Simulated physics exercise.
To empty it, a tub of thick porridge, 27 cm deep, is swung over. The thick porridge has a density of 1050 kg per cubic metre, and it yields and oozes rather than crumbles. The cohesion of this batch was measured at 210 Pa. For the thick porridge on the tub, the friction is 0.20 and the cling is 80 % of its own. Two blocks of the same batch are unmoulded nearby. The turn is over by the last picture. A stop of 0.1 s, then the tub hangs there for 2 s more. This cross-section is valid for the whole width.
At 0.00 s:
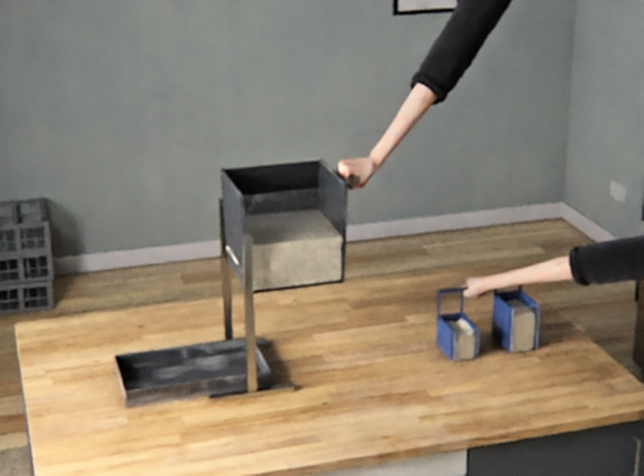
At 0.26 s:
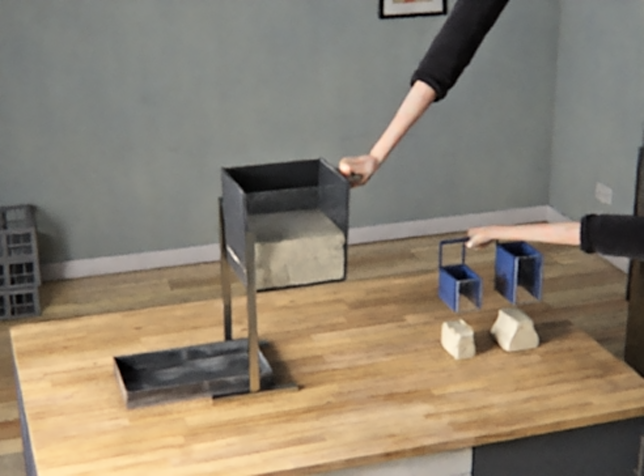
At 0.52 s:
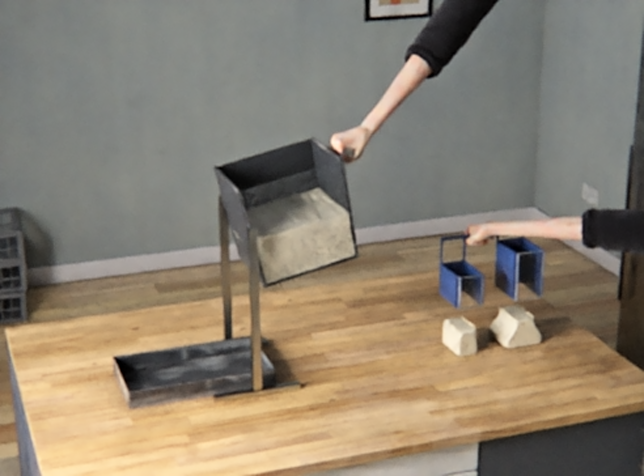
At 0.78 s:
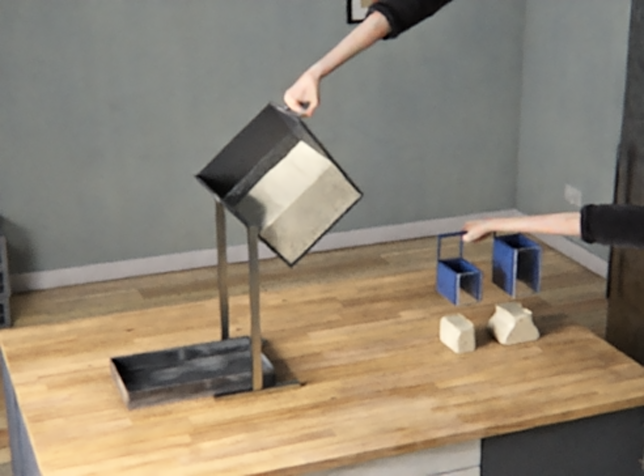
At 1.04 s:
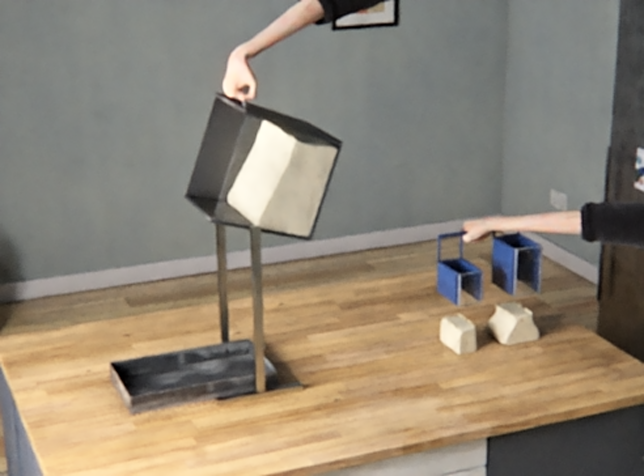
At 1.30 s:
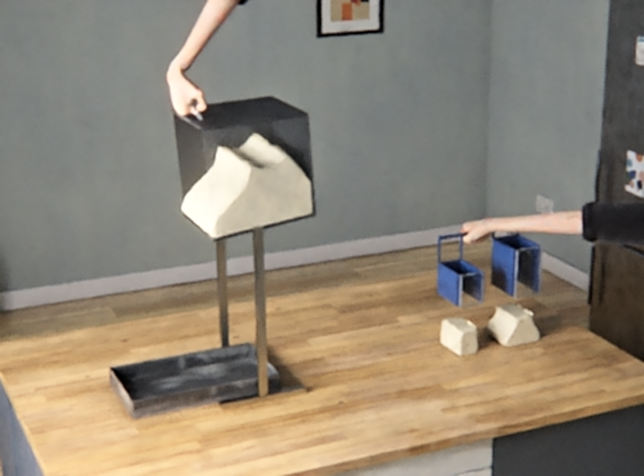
At the start, one hand grips an upright dark tub of pale porridge on a stand while another lifts two blue moulds off two pale blocks, which slump slightly. The tub is then swung over leftward until its base faces up, and the porridge shifts into a peaked mound inside.
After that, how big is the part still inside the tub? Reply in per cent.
I would say roughly 53 per cent is still inside.
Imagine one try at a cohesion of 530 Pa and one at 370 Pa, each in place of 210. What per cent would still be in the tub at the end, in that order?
Expect about 100 in a hundred, then about 65 in a hundred.
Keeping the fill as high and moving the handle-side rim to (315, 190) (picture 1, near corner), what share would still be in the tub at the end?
80 %, roughly.
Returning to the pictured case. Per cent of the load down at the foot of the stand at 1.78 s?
I'd say about 25 per cent of it.
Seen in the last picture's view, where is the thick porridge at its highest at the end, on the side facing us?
The highest point sits at around (286, 194).
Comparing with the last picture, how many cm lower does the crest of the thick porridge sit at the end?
About 10 cm.
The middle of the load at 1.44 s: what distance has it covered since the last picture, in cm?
The change is near 6 cm.
After 1.44 s, the tub is at 94 degrees and holds 84 %.
After 1.61 s, the tub is at 94 degrees and holds 61 %.
After 1.78 s, the tub is at 94 degrees and holds 54 %.
After 1.95 s, the tub is at 94 degrees and holds 53 %.
After 3.30 s, the tub is at 94 degrees and holds 53 %.
